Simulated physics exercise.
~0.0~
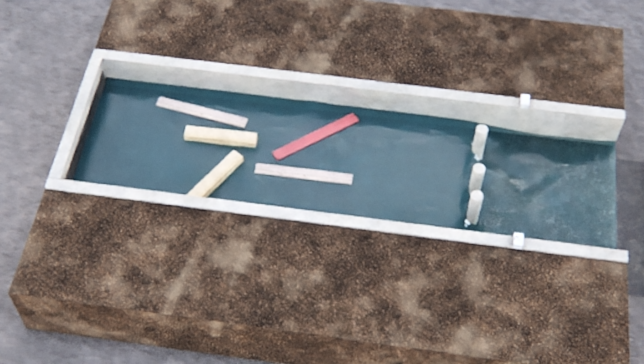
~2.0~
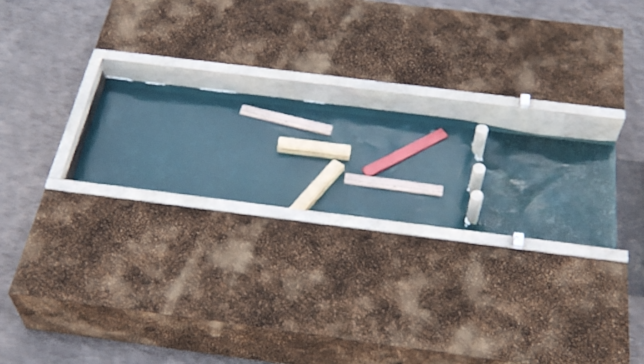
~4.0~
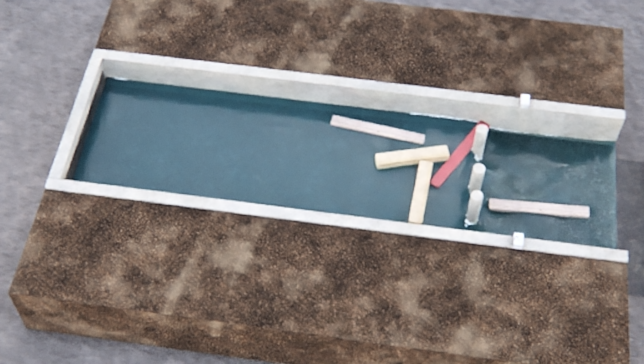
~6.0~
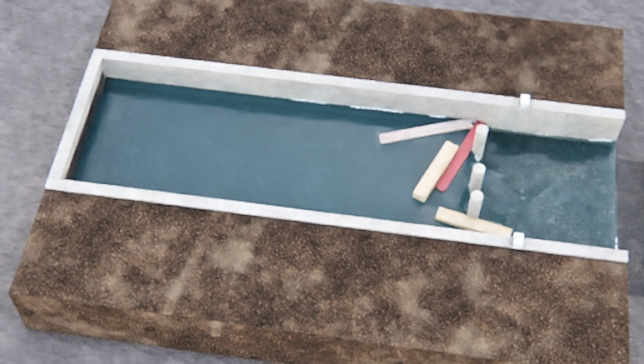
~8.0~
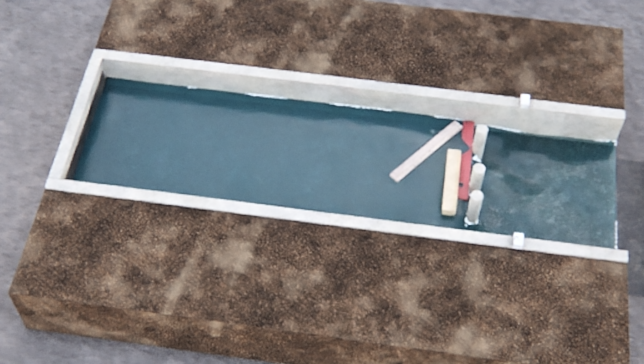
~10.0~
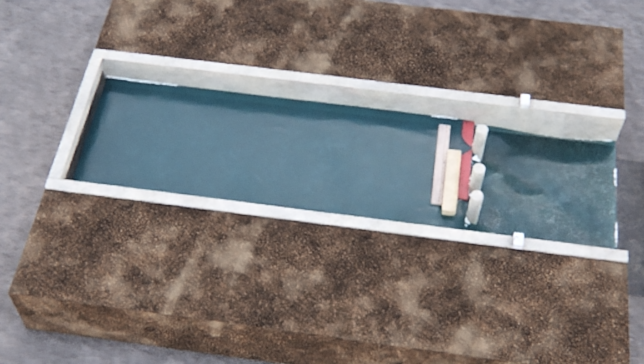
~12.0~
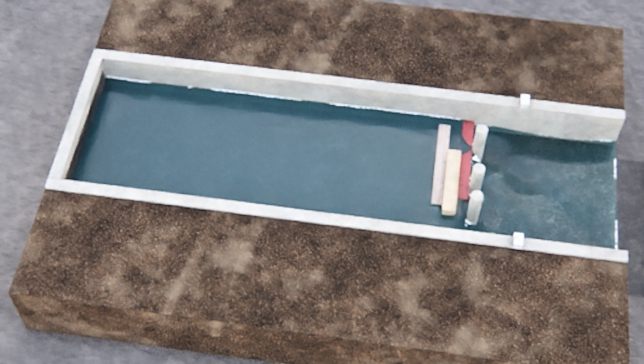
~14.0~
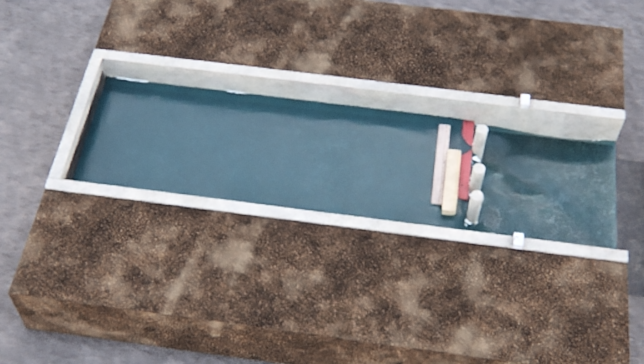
In the video, five loose pieces, including a red plank, drift right along a water-filled channel toward a row of white posts. One pale plank and then a cream beam pass through, while the red plank and two others line up against the posts and stay there.
